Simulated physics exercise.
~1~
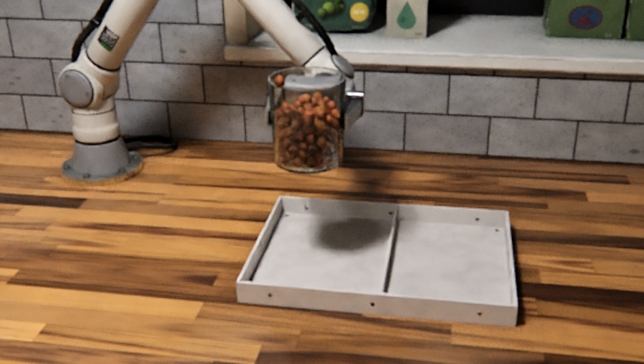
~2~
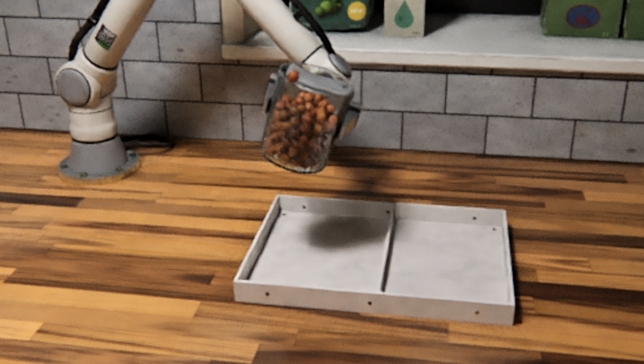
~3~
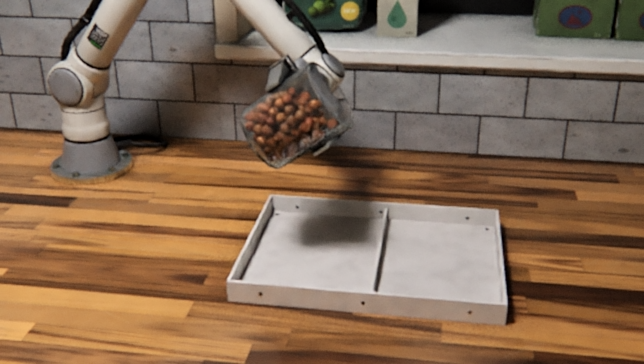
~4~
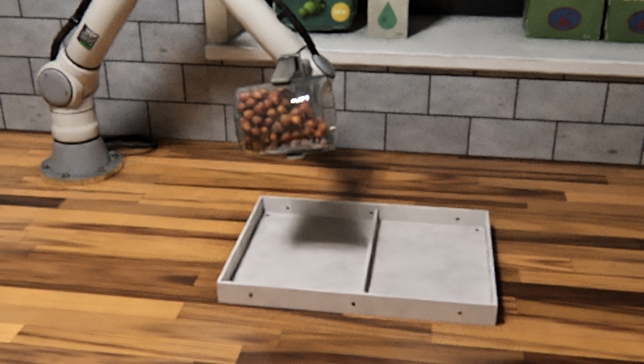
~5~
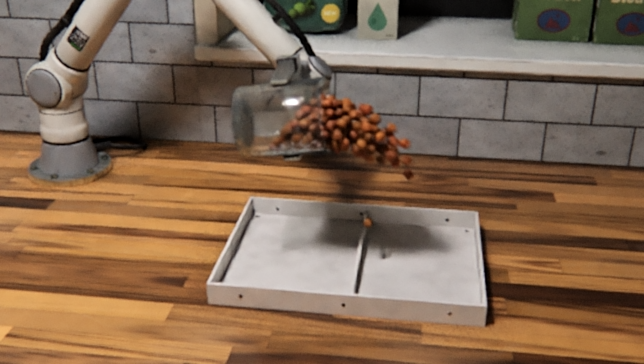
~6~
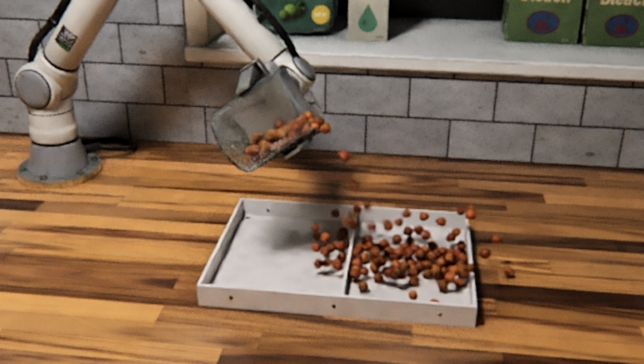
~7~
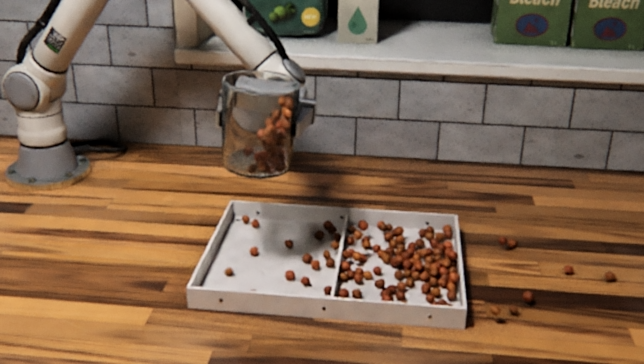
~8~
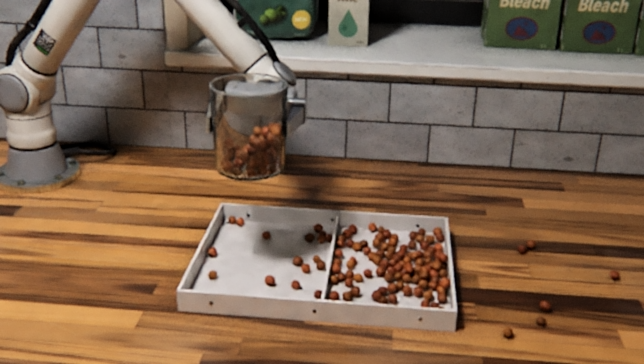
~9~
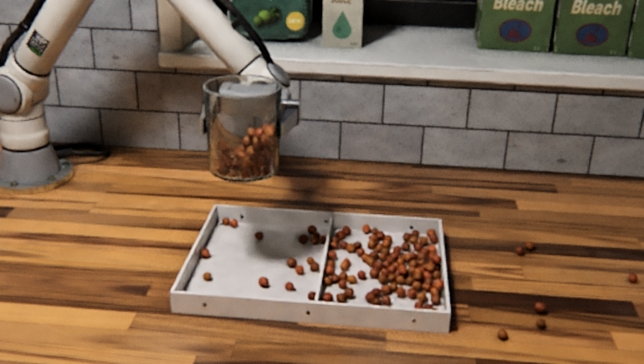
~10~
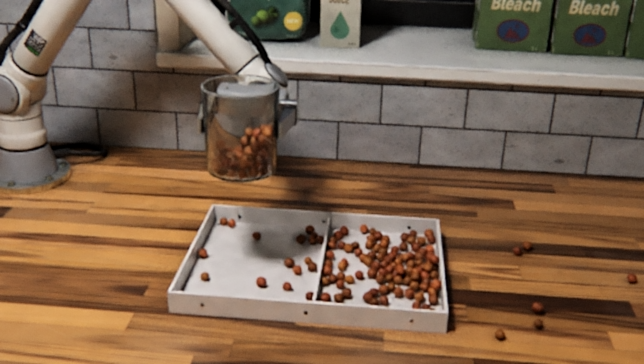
A white robot arm on the left grips a clear cup of reddish-brown hazelnuts above a light grey, two-part tray on a striped wooden counter, seen from the front and slightly above. Behind it are grey tiles and a shelf holding green boxes. The arm tips the cup over to the right until it lies on its side, and the nuts spill in a stream, mostly into the tray's right part. A few bounce onto the counter. The arm turns the cup upright, and it hangs still, partly filled, with scattered nuts in the left part.
